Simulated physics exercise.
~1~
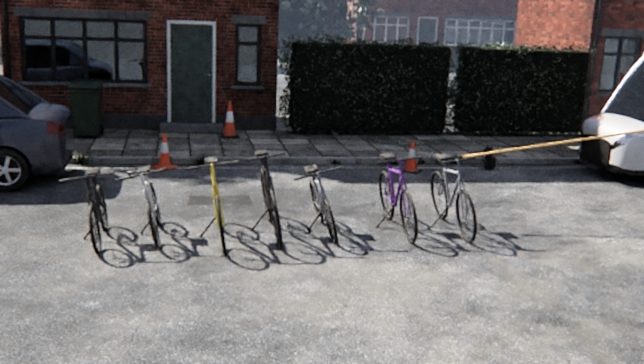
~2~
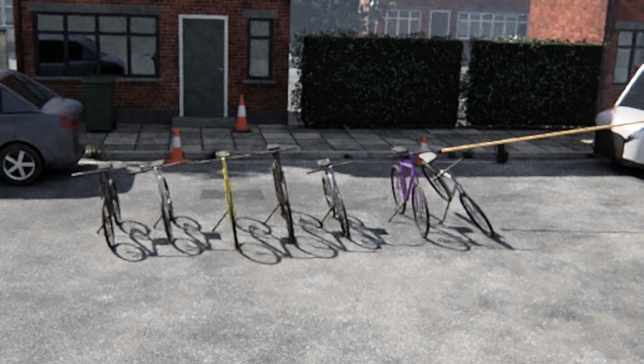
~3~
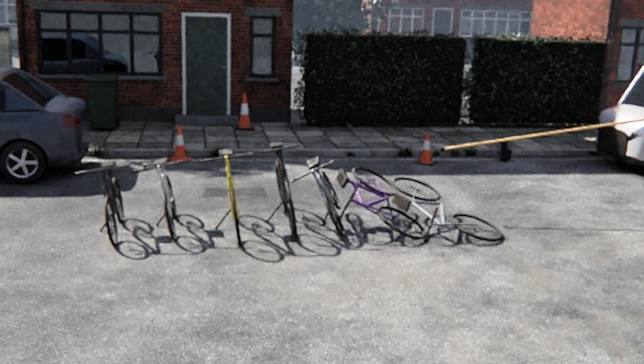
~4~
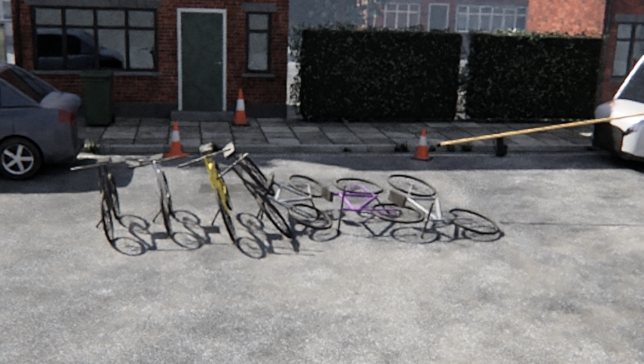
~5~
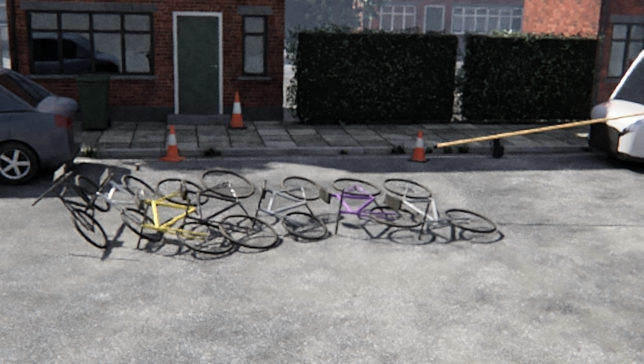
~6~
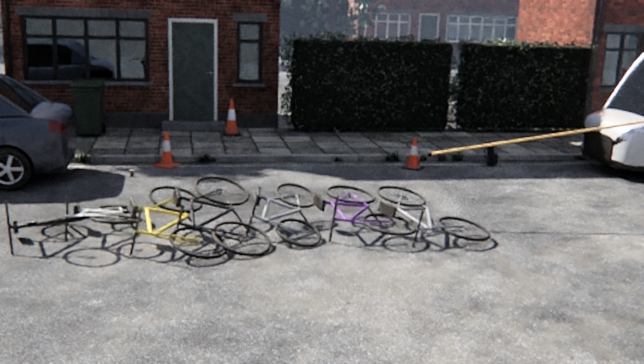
The clip shows seven bicycles standing in a row on a street as a long pole reaches in from the right and the rightmost one tips left into the purple bicycle. The rest topple leftward in turn, including a yellow one, until all lie on the ground.
